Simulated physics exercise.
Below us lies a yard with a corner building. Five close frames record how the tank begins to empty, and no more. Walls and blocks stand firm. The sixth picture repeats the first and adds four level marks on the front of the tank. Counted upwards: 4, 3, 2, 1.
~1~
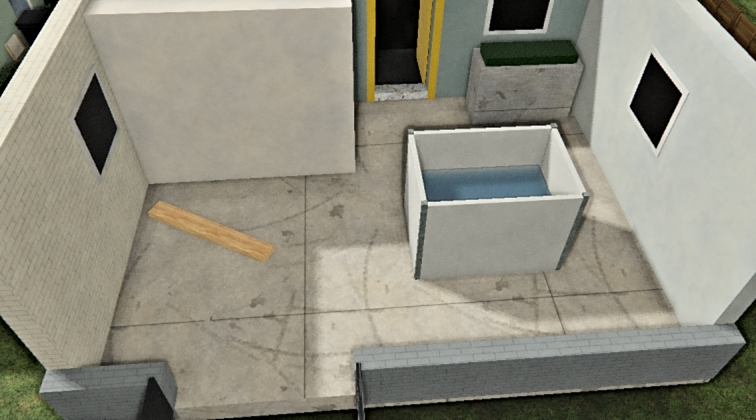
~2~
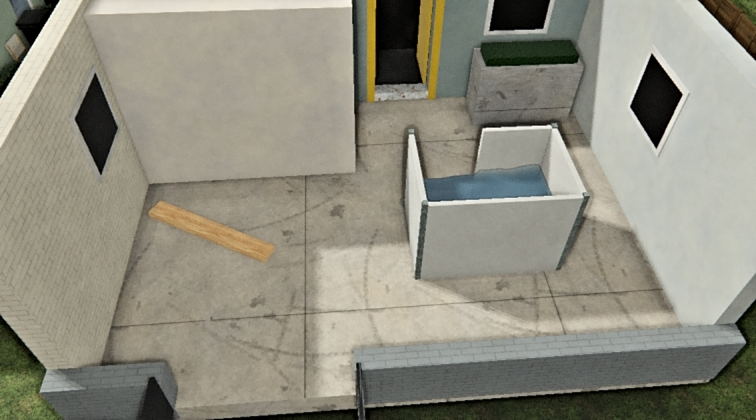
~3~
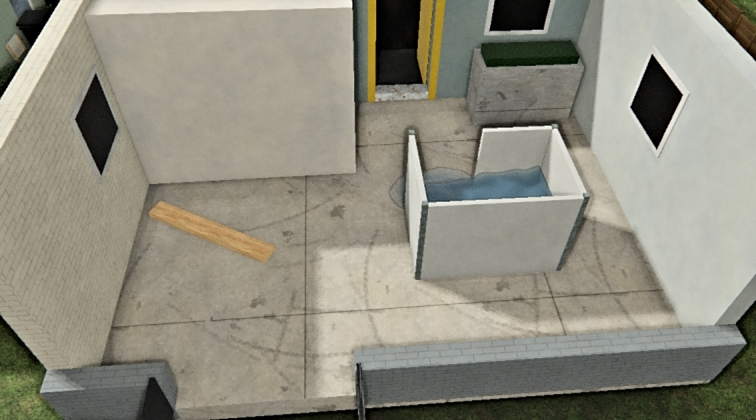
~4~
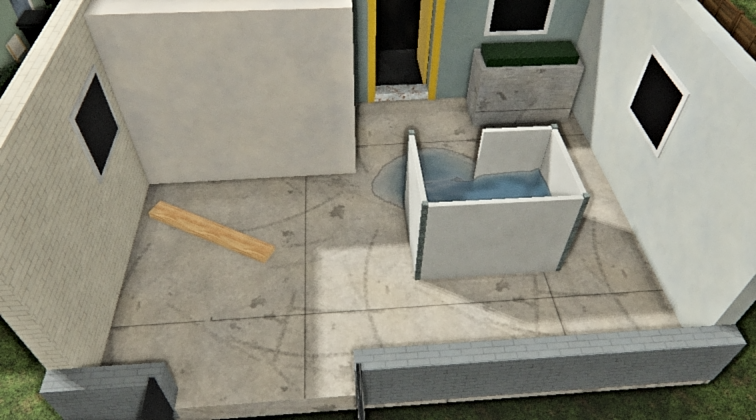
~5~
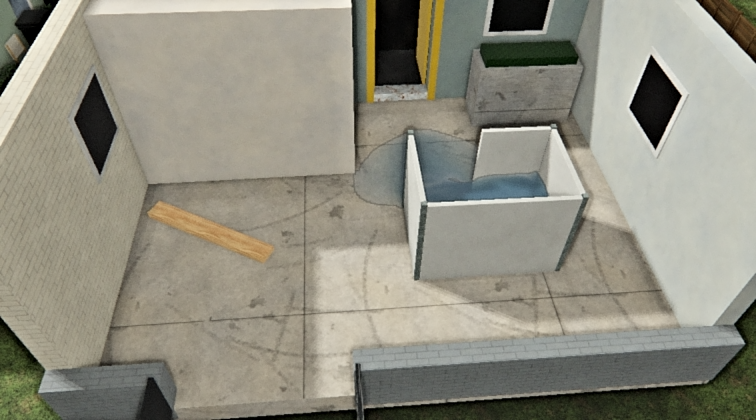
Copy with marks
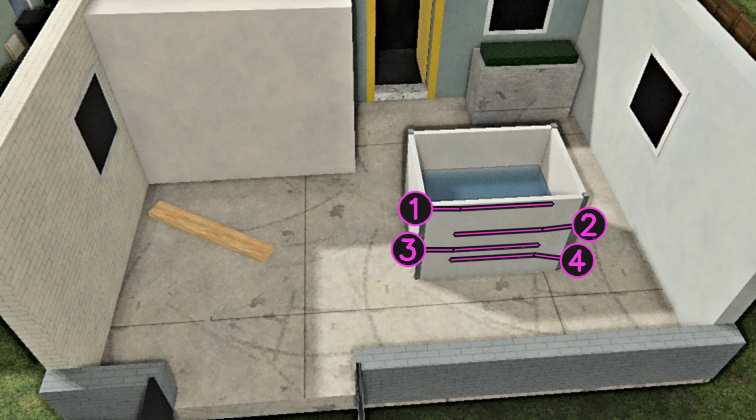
Water spreading in a thin pool across a walled concrete yard after part of a white tank's back wall disappears.
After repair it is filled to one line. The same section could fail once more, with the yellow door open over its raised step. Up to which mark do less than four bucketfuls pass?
The answer is mark 4.
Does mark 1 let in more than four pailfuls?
Yes, it does.
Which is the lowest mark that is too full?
That is mark 3.
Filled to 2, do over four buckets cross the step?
Yes, it does.
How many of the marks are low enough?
One of them.
In magenta, 1 at (505, 206); 2 at (499, 232); 3 at (495, 247); 4 at (493, 257); from the bottom up 4, 3, 2, 1.
For mark 1, dozens of bucketfuls pour in.
For mark 2, dozens of bucketfuls pour in.
For mark 3, about 8 bucketfuls get in.
For mark 4, a bucket or two gets in.
